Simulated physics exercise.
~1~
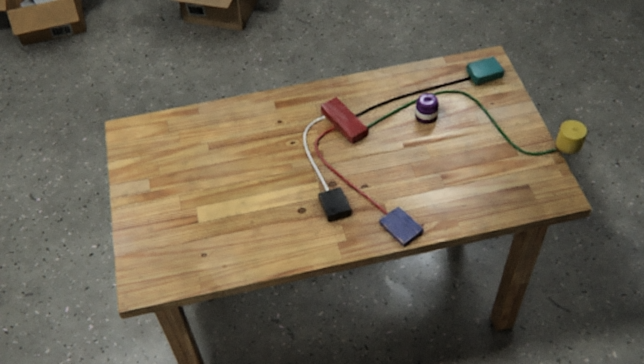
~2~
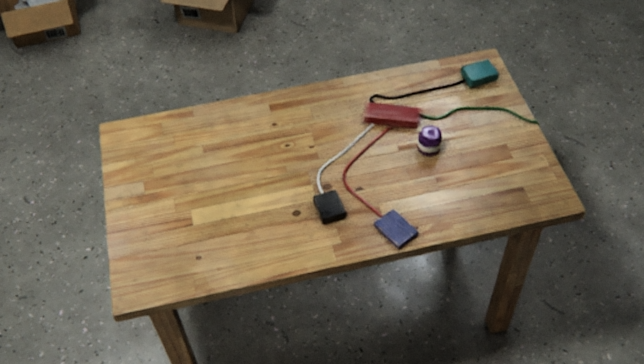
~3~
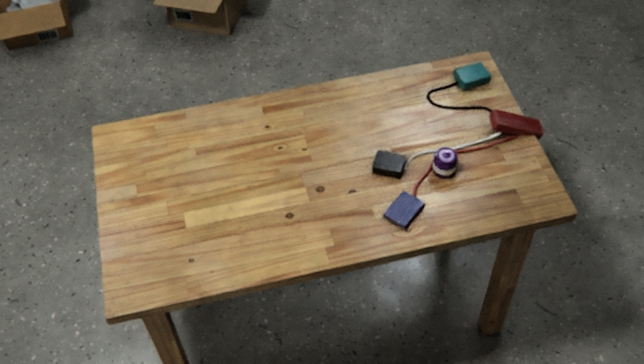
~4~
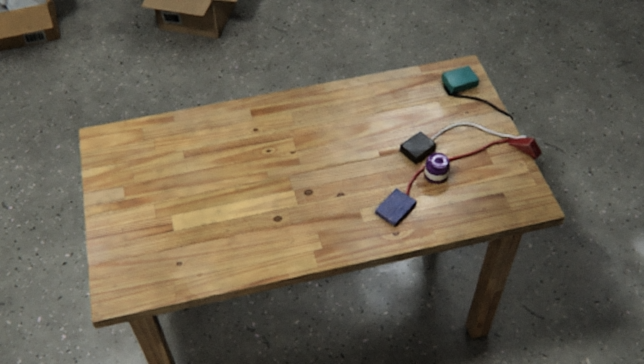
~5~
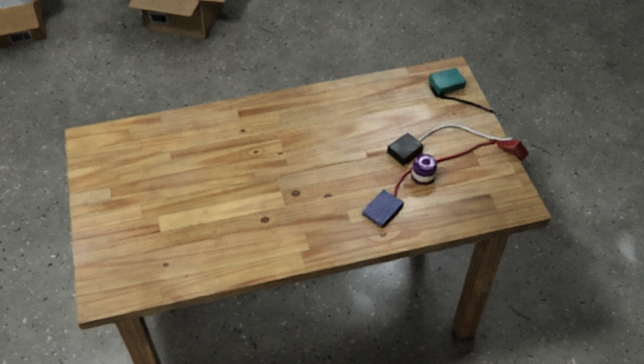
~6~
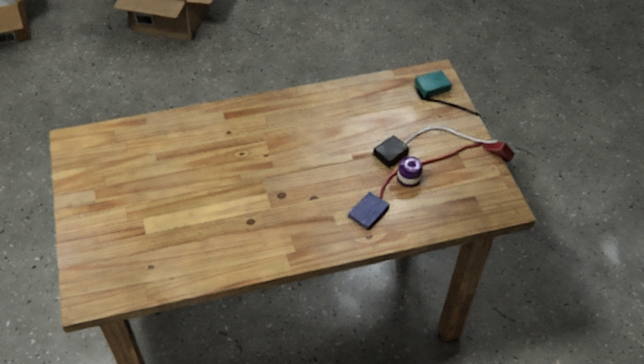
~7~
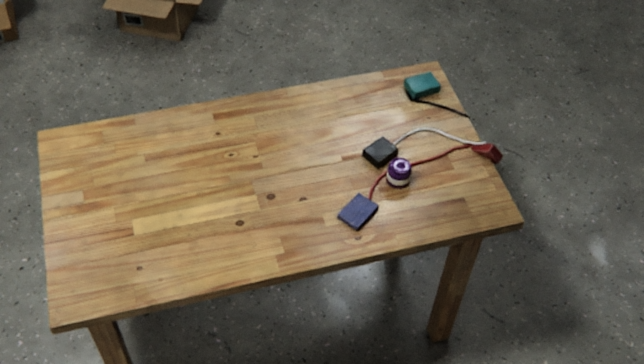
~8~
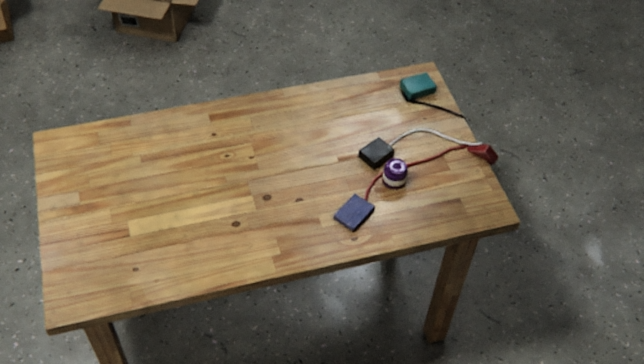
The clip shows devices cabled to a red strip on a wooden table as a yellow speaker drops off the right side, dragging the strip to the edge, where it tips over; the black charger, blue drive and purple jar shift, while the teal phone stays put.
